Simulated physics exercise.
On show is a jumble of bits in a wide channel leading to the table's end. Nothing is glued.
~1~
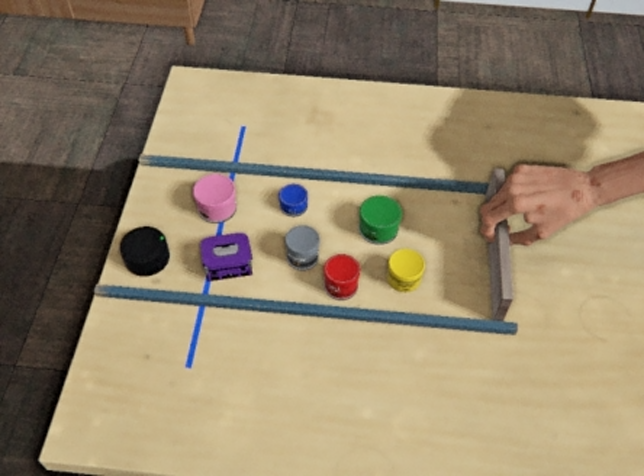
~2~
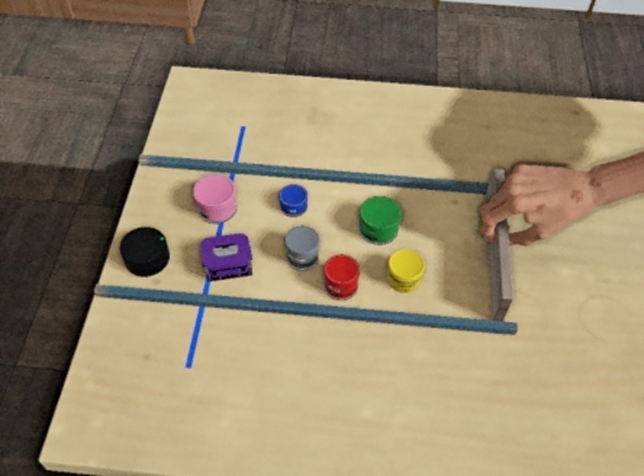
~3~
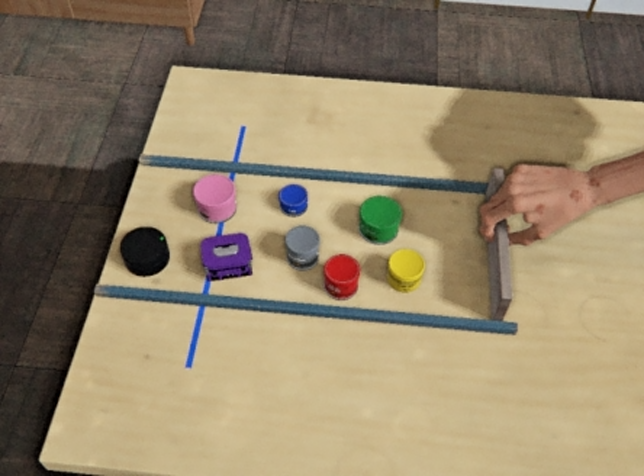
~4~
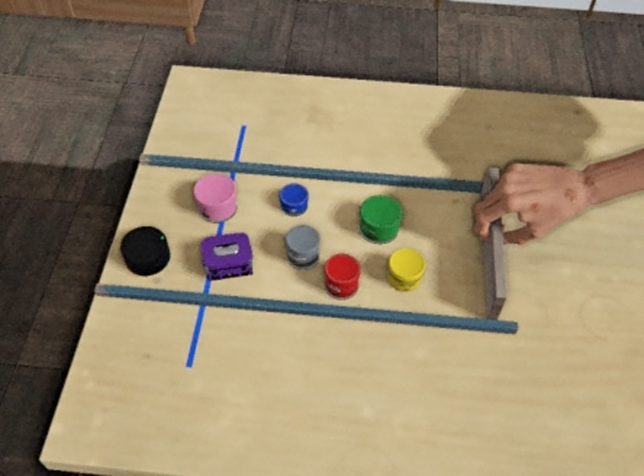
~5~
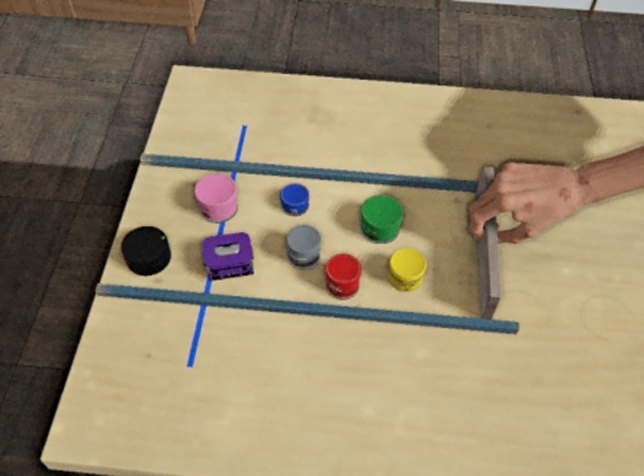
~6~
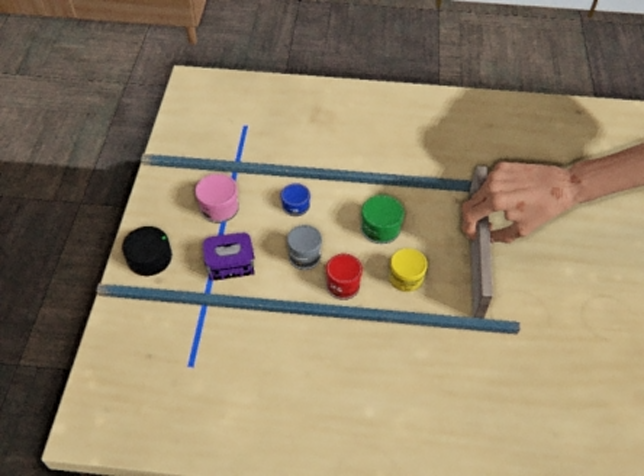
On a wooden table, a hand slides a grey board slightly left between two rails.
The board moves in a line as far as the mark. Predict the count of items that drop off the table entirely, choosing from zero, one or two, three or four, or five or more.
The count is zero.
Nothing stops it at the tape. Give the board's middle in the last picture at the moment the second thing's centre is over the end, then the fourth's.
At (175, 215) for the second, at (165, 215) for the fourth.
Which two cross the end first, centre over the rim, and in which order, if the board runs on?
The pair, in order, is the black lid and the pink pot.
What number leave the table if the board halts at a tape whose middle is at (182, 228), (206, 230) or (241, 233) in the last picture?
In order: 1, 0 and 0.
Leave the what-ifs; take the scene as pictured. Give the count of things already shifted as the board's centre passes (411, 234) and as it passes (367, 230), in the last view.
Up to then 1, and up to the other point 3.
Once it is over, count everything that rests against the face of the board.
The answer is 4.
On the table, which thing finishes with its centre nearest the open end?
Result - the black lid.
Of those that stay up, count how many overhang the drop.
As for overhanging, the count is 1.
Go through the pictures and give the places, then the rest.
Black lid (145, 251); pink pot (216, 199); purple case (227, 257); board (498, 243); tape (219, 232), in the first frame.
Pink pot (216, 199); blue pot (294, 201), in the second frame.
Purple case (227, 257); green pot (380, 220), in the third frame.
Black lid (146, 251); red pot (342, 277), in the fourth frame.
Pink pot (217, 198); grey pot (304, 248), in the fifth frame.
Black lid (147, 251); pink pot (218, 198); purple case (229, 256); board (480, 240); tape (222, 231), in the sixth frame.
Soon after, none off yet; black lid at rest near (147, 251); pink pot at rest near (218, 198); purple case at rest near (229, 256).
Then, none off yet; black lid at rest near (147, 251); pink pot moving near (212, 197); purple case moved a little near (204, 260).
At rest, the number that fall off is zero.
